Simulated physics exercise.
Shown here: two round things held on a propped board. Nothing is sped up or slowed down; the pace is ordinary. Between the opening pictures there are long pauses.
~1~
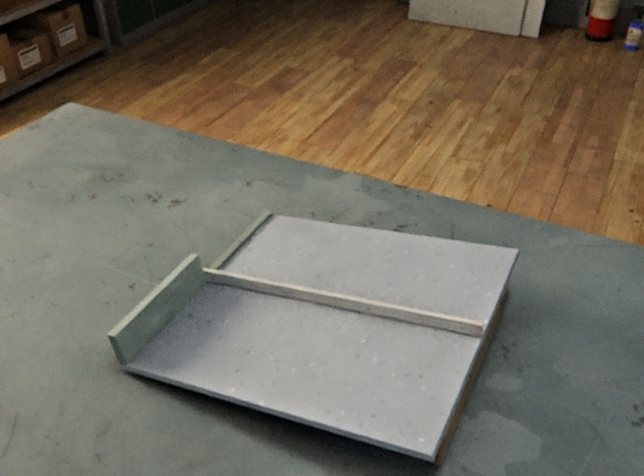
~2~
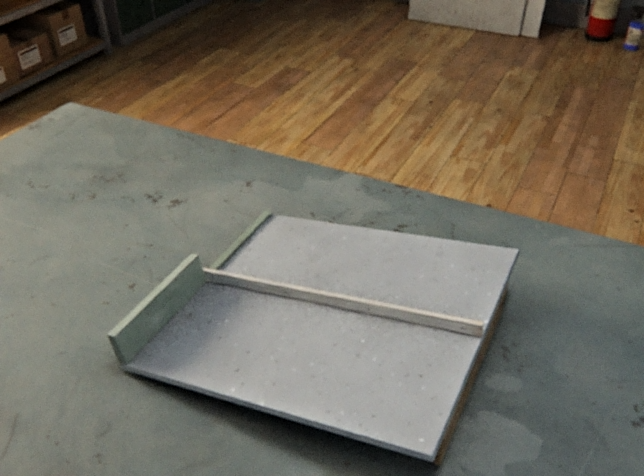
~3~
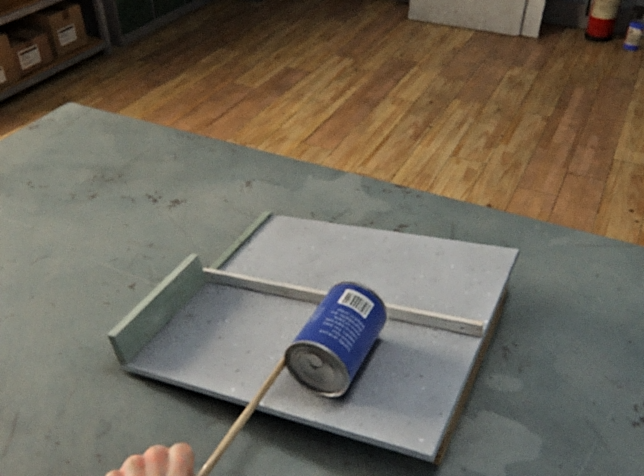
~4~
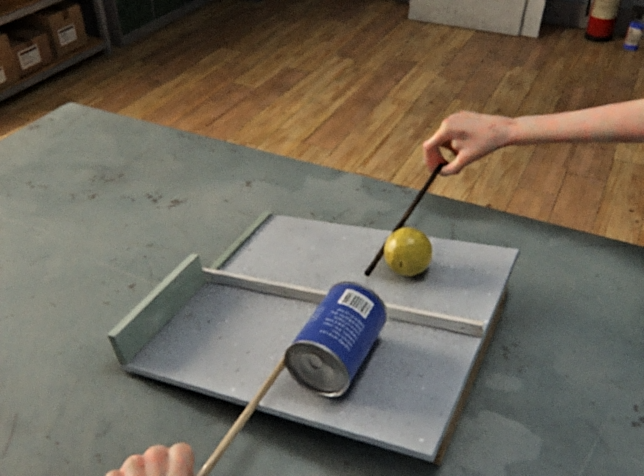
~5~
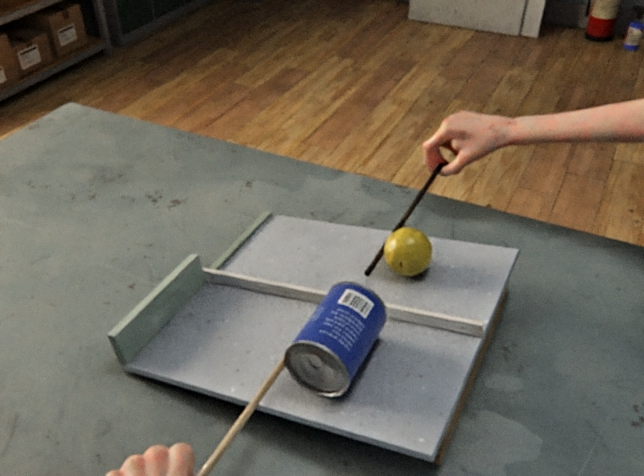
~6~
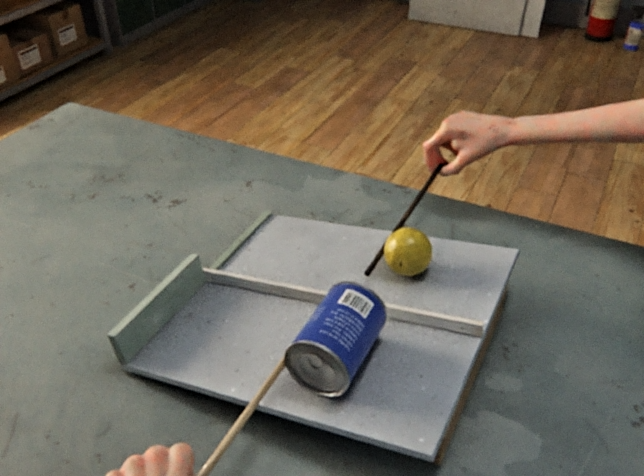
A blue tin appeared on an empty, divided grey board, held by a hand with a light stick, then another hand held a yellow ball in the other lane with a dark stick, and nothing moved after.
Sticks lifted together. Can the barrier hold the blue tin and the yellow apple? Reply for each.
As it turns out, the blue tin is kept back and the yellow apple drops off the end.
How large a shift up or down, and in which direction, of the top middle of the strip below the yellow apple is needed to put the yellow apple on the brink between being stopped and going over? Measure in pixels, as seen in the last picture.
Roughly 4 pixels, upward.
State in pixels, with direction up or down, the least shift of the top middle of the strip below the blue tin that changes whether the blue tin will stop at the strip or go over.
You'd need to go down by close to 20 pixels.
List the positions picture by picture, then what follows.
Board (326, 292), in the first frame.
Board (326, 292), in the second frame.
Blue tin (338, 338); board (326, 292), in the third frame.
Held back by the sticks; yellow apple (408, 252); board (326, 292), in the fourth frame.
Held back by the sticks; blue tin (338, 338); board (326, 292), in the fifth frame.
Held back by the sticks; blue tin (338, 338); yellow apple (408, 252); board (326, 292), in the sixth frame.
Then, 0.70 s on from there, blue tin rolling on the board near (199, 307); yellow apple rolling on the board near (274, 232).
In the end, the blue tin is held by the strip, near (185, 304); the yellow apple goes over the end.
